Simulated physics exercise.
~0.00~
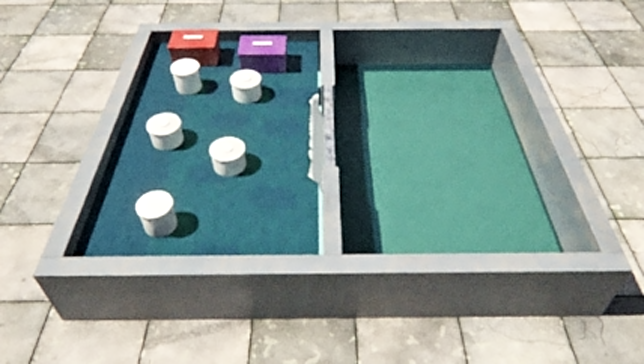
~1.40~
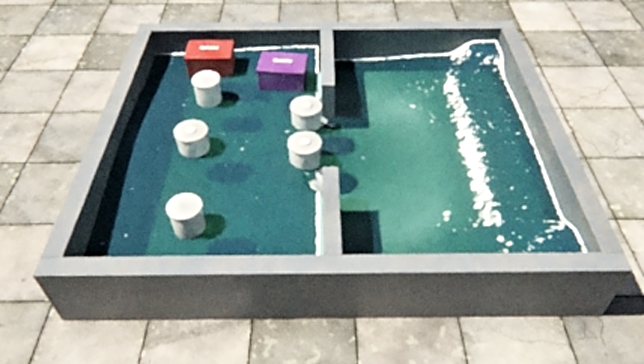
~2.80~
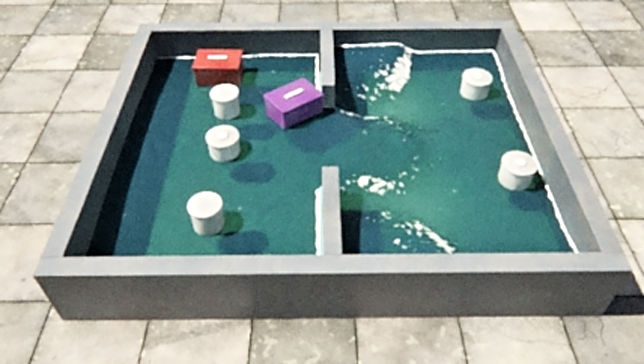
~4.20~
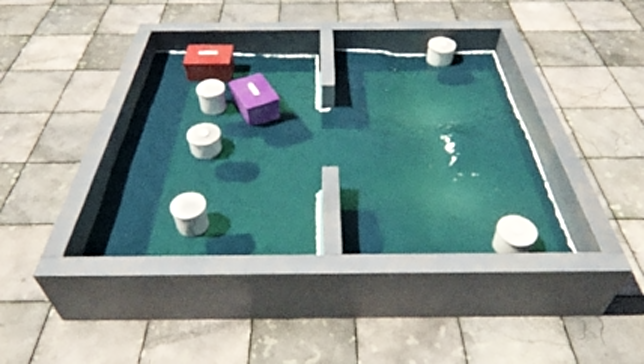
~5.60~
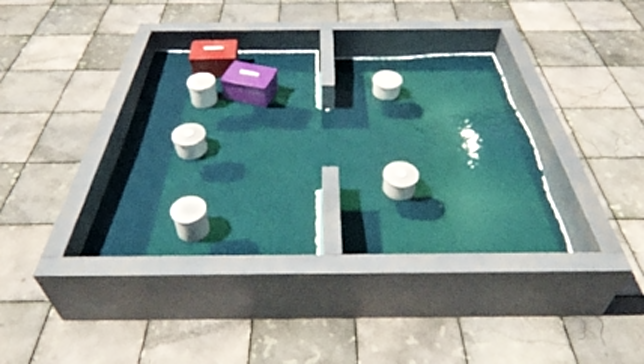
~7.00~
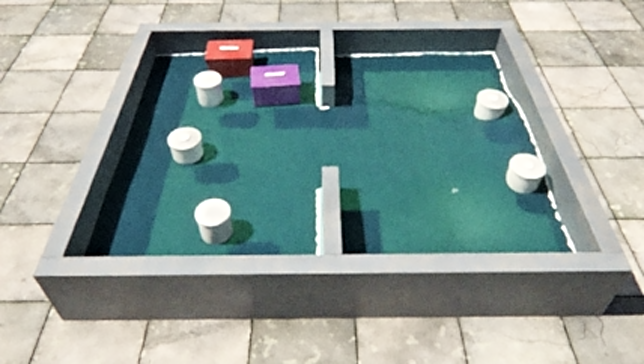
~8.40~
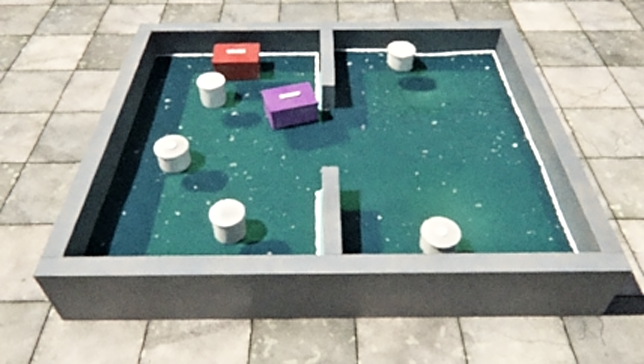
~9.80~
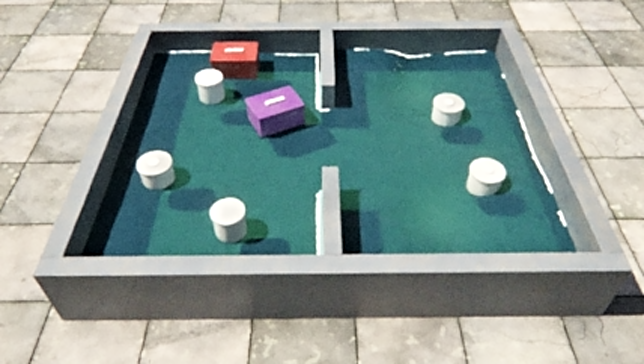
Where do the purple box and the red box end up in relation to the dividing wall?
Both stay on the left side of the dividing wall. The purple box drifts about near the gap without going through, and the red one stays close to the back wall.
